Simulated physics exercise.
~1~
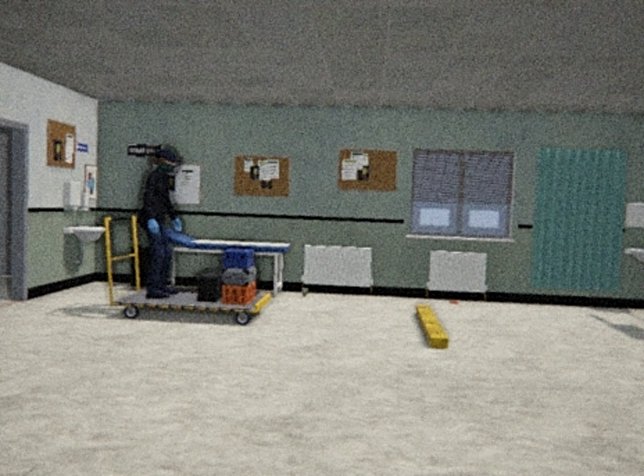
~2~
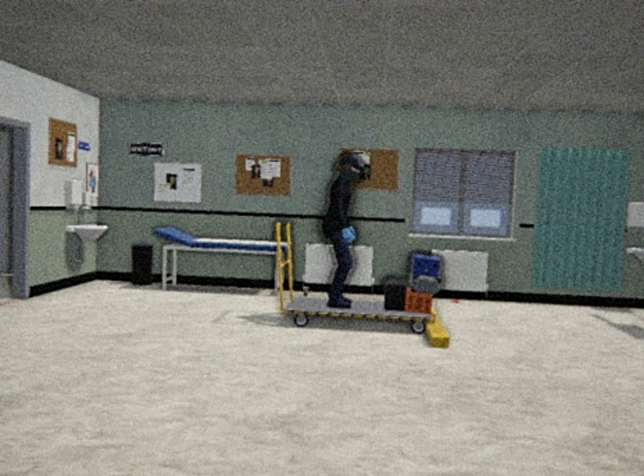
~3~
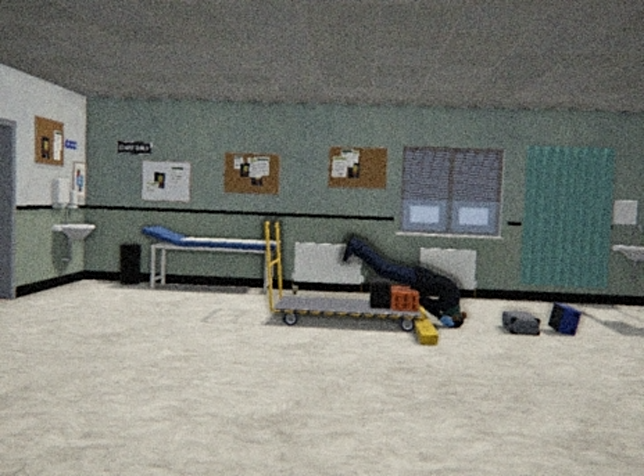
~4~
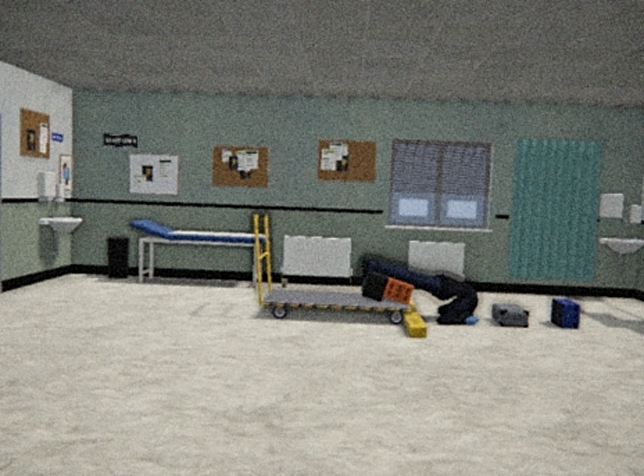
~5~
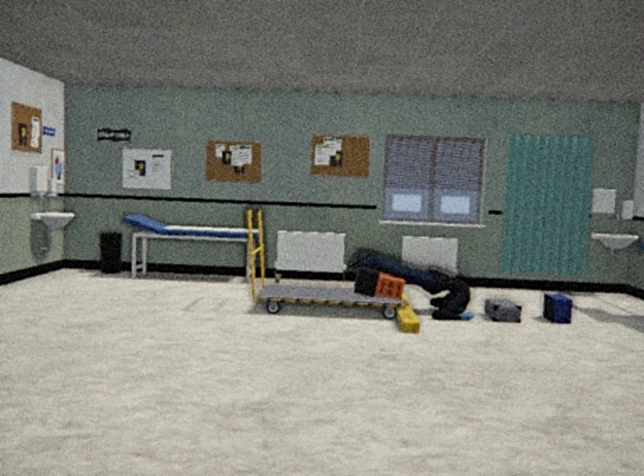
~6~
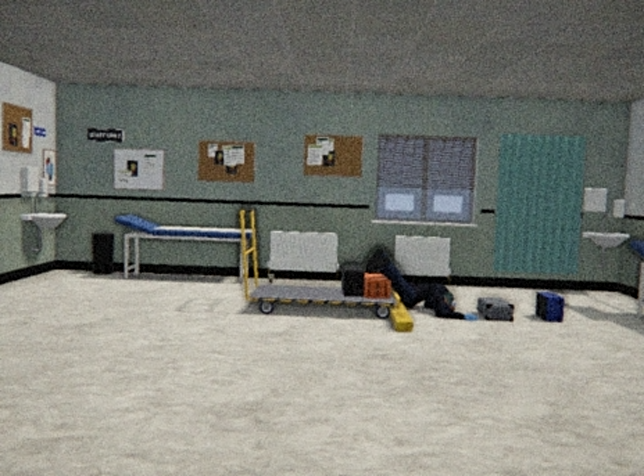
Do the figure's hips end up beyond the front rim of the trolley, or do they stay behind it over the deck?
The figure's hips end up beyond the front rim, after the figure pitches forward over the front of the trolley.
